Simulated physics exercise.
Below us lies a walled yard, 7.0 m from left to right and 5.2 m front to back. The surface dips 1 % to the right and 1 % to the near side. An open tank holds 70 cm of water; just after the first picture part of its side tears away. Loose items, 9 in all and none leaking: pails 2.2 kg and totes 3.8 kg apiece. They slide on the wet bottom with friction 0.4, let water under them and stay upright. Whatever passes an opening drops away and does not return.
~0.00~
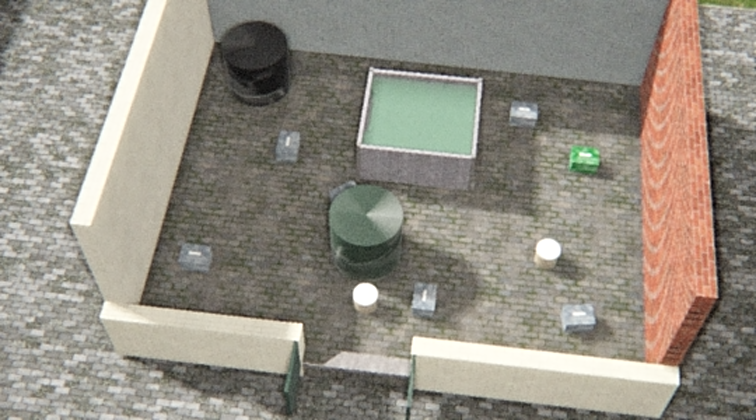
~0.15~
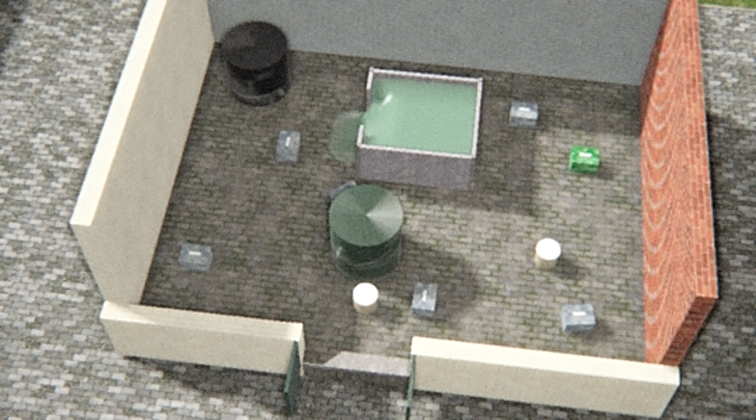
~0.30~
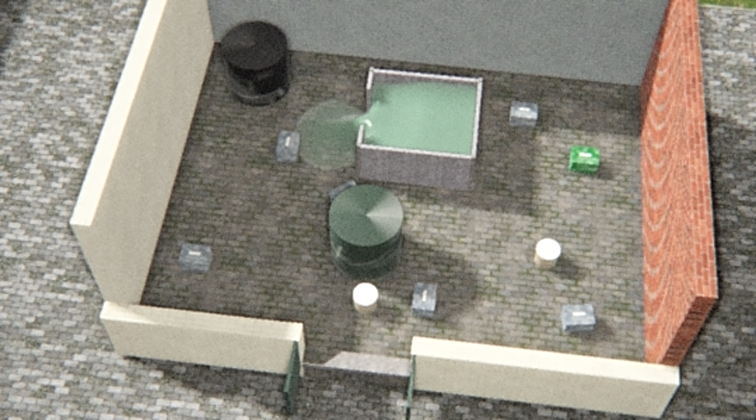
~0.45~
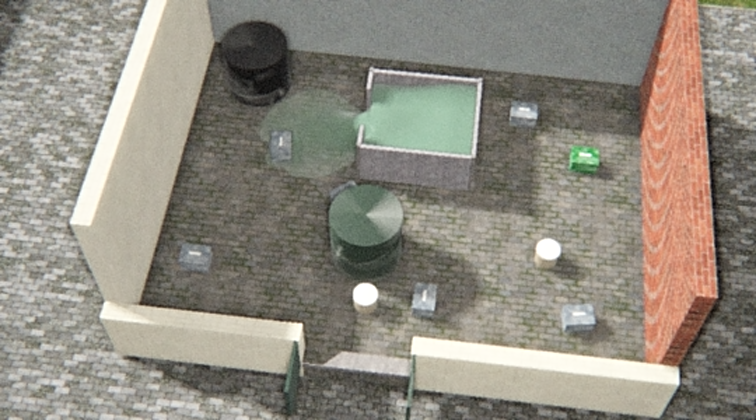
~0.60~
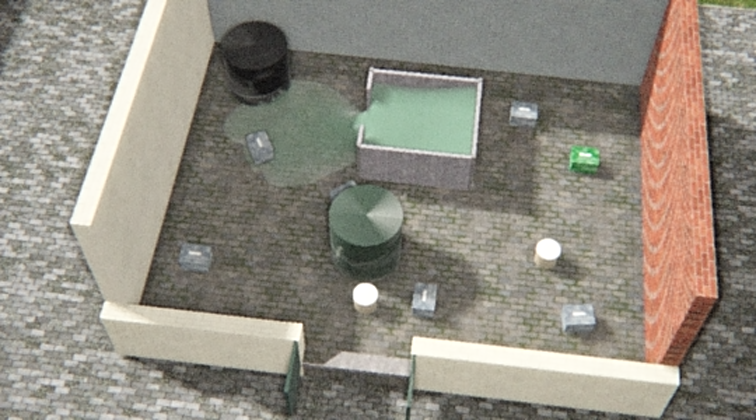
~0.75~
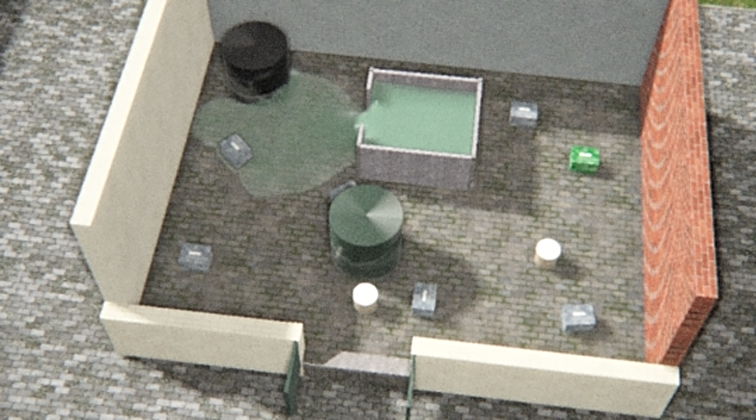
The clip opens on a walled, paved yard with an open tank of greenish water, dark round containers, and scattered small totes and pails. Water pours from the tank's left side and spreads leftward across the paving, then one grey tote slides left and turns while the green tote stays still.
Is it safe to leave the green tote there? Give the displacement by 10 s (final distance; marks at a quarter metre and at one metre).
The green tote barely shifts.
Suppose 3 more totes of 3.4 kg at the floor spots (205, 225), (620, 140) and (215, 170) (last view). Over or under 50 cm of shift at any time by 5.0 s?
In turn: More, short of it, past it.
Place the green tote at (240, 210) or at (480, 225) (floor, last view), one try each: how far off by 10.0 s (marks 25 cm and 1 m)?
In turn: It gets carried off; it barely shifts.
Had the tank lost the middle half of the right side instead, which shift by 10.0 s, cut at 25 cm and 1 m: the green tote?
Then the green tote gets carried off.
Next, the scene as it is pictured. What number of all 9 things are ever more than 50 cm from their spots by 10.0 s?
I count 6.
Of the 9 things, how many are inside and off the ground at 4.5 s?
1 of them.
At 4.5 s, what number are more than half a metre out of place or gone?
I count 3.
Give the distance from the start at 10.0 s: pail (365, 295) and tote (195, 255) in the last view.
In turn: 140 cm, 500 cm.
After 2.0 s the green tote is near (585, 155), 0.0 m from its start, aground; 0 of 9 are out; 1 afloat.
After 4.5 s the green tote is near (585, 155), 0.0 m from its start, aground; 0 of 9 are out; 1 afloat.
After 7.0 s the green tote is near (585, 155), 0.0 m from its start, aground; 0 of 9 are out; 2 afloat.
After 10.0 s the green tote is near (585, 155), 0.0 m from its start, aground; 0 of 9 are out; 5 afloat.
